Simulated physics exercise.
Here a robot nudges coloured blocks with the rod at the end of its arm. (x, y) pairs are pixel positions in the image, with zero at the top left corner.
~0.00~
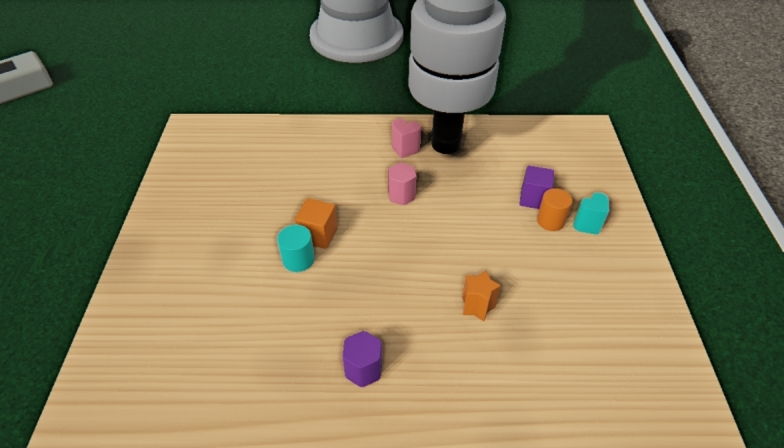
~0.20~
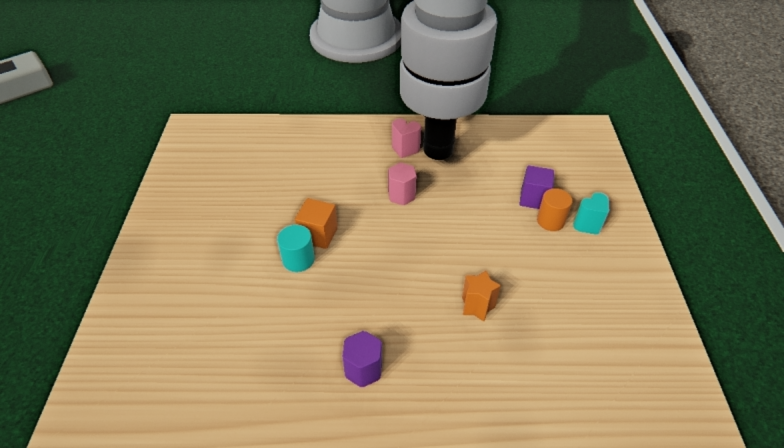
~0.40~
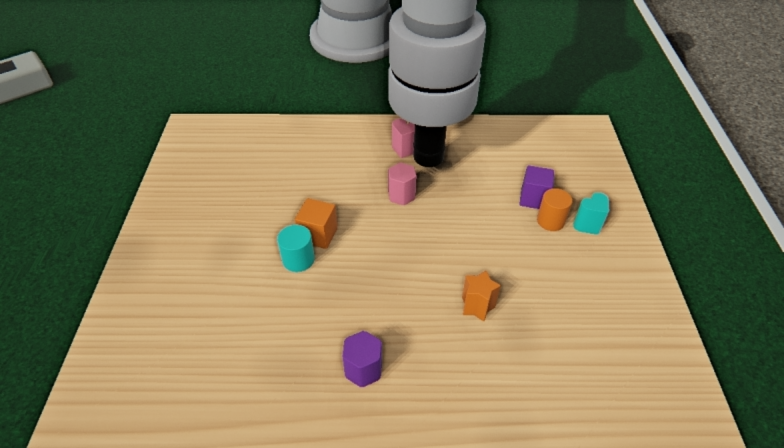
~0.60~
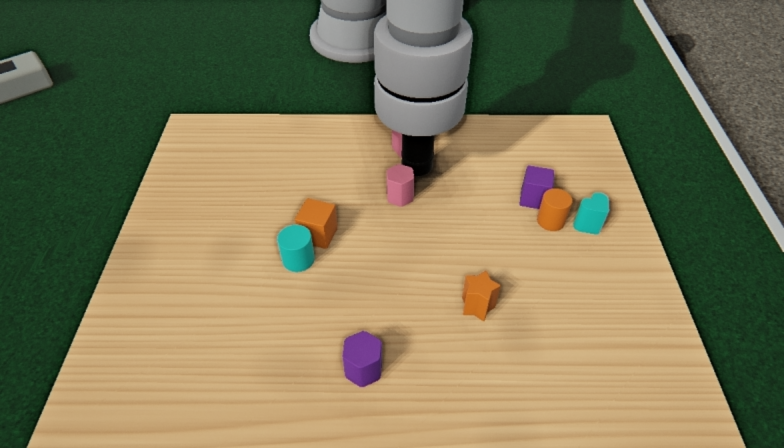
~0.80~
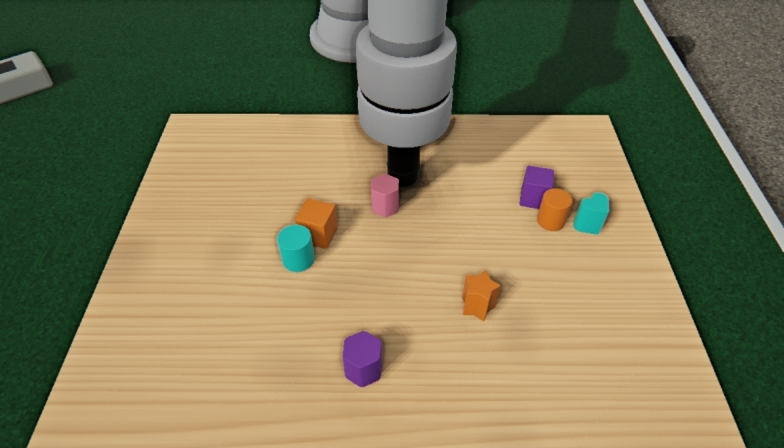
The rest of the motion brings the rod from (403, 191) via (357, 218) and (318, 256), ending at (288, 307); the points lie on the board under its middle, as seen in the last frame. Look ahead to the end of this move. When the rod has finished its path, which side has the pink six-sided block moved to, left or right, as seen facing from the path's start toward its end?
Its shift is leftward.
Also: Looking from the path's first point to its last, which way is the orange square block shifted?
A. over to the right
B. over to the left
Letter A.
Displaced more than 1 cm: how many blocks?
Shifted over 1 cm: Three or more.
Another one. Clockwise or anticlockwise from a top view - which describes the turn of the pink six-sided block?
Anticlockwise, looking down.
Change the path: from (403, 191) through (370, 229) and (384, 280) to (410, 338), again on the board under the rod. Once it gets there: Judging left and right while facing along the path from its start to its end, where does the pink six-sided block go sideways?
It shifts rightward.
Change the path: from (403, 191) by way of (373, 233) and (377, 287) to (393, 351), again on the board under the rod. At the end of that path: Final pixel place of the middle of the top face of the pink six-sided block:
At pixel (335, 232).
On the path given first. One third of the way, rod (356, 205); turquoise circular block (290, 239); orange square block (304, 215); pink six-sided block (339, 214).
Two thirds of the way, rod (316, 243); turquoise circular block (278, 246); orange square block (291, 217); pink six-sided block (307, 259), turned 30° anticlockwise.
At the end, rod (285, 294); turquoise circular block (258, 260); orange square block (291, 217); pink six-sided block (281, 315), turned 45° anticlockwise; pink heart block not moved.
